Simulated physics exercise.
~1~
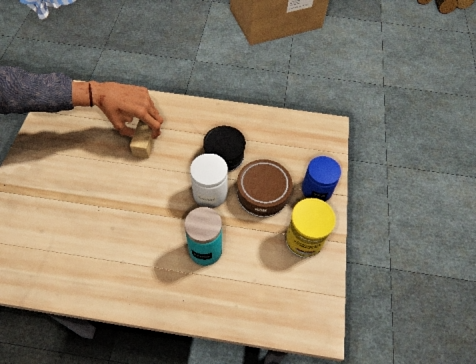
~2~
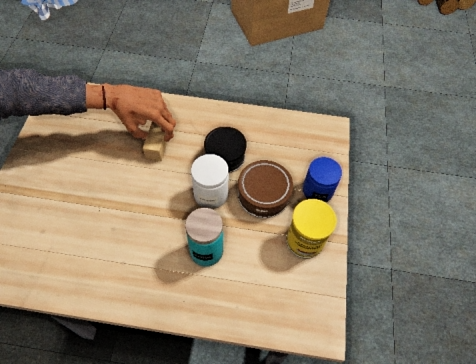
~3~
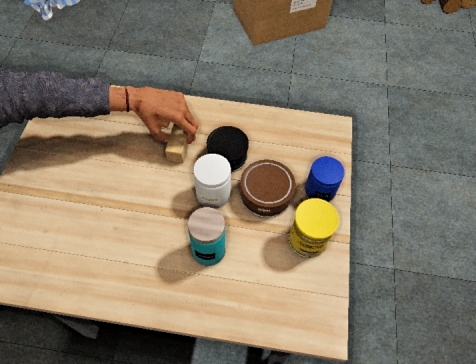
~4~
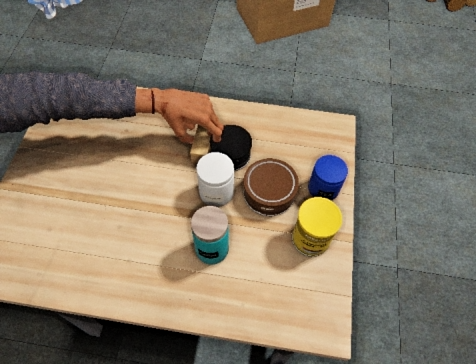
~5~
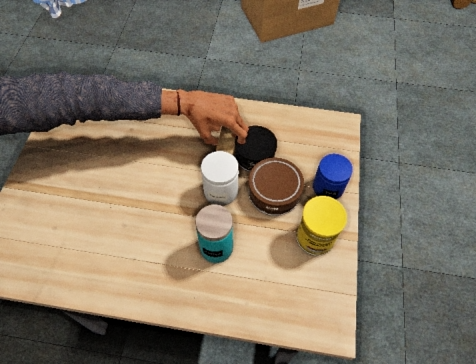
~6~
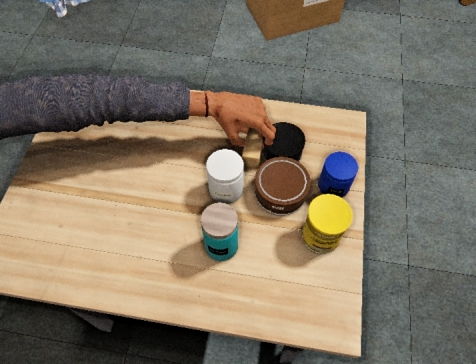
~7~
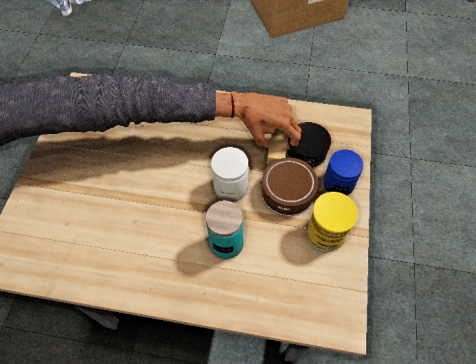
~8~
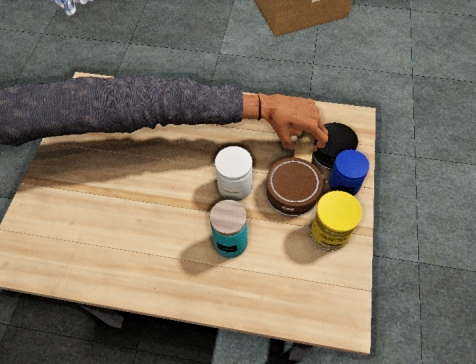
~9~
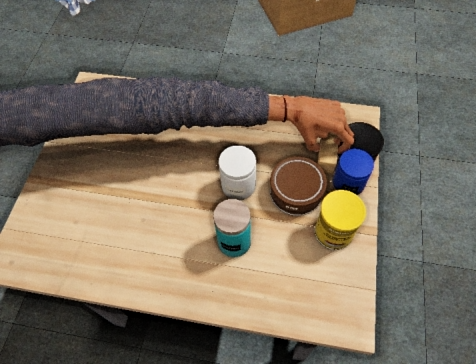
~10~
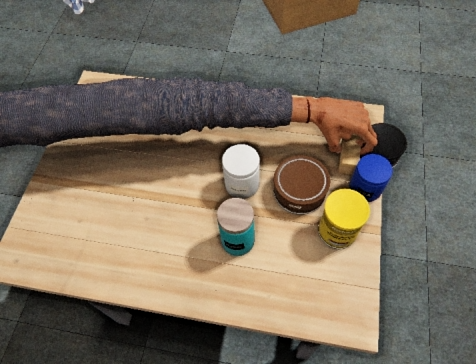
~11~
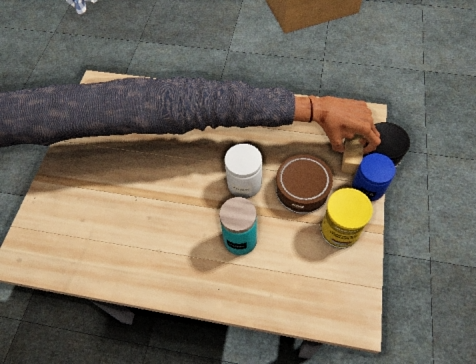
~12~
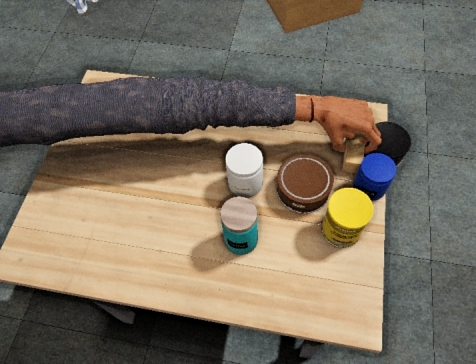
A pale wooden table stands on grey carpet tiles, seen from above as the view drifts slightly left. A white jar and a turquoise jar stand left of a brown tub, with a black tub behind and a blue jar and yellow tin to the right. A hand reaching from the left slides a small wooden block rightward until it meets the black tub. The hand keeps pushing, and the black tub slides behind the brown one, with the blue jar shifting slightly late on. The hand stops with the black tub upright at the far right corner.
